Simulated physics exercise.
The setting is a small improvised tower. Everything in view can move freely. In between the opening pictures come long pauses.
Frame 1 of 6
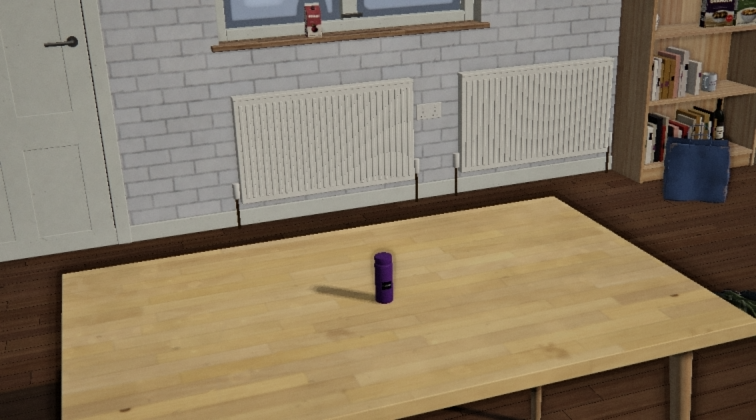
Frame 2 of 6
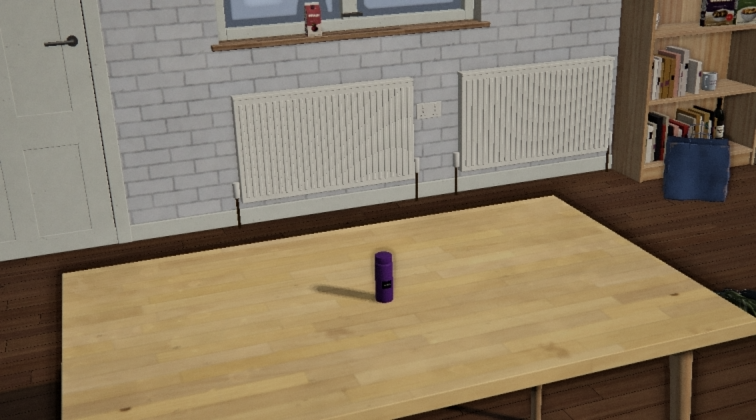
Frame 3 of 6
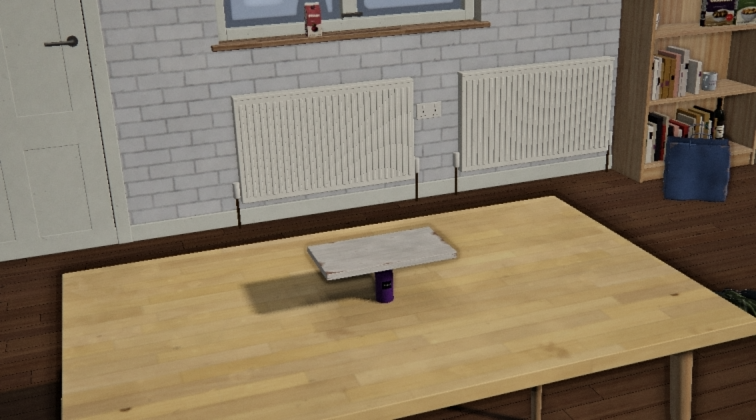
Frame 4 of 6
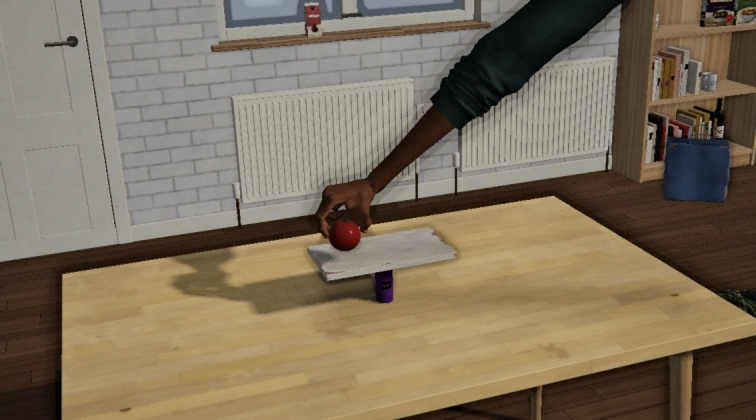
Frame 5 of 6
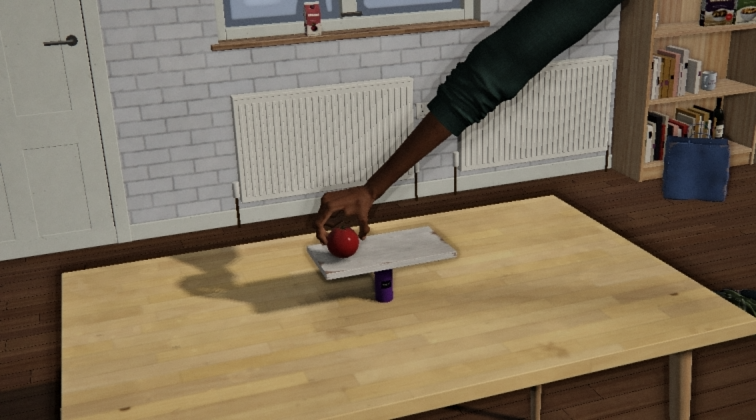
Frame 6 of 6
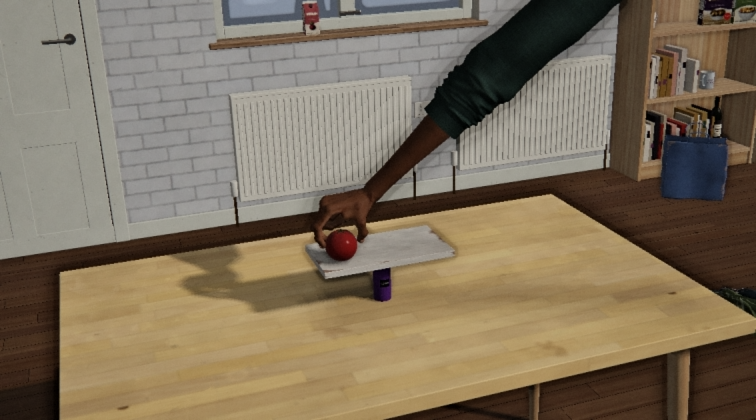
On a wooden table in a room with white radiators, a small purple shaker stands alone, then a pale board appears balanced on top of it. A hand reaches in from the right and lowers a red tomato onto the board's left side, still holding it.
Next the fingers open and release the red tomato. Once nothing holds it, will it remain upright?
No, it falls.
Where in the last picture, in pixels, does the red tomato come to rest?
Around (318, 306).
Then, 0.50 s on from there, red tomato now fallen; white board turned 54° from how it was put; purple shaker turned 6° from how it was put.
Then, 0.70 s on from there, white board now fallen; purple shaker on its side.
In the end, fallen, purple shaker, white board and red tomato. At the end, from the last picture's camera, red tomato near (318, 306). The stack gives way.
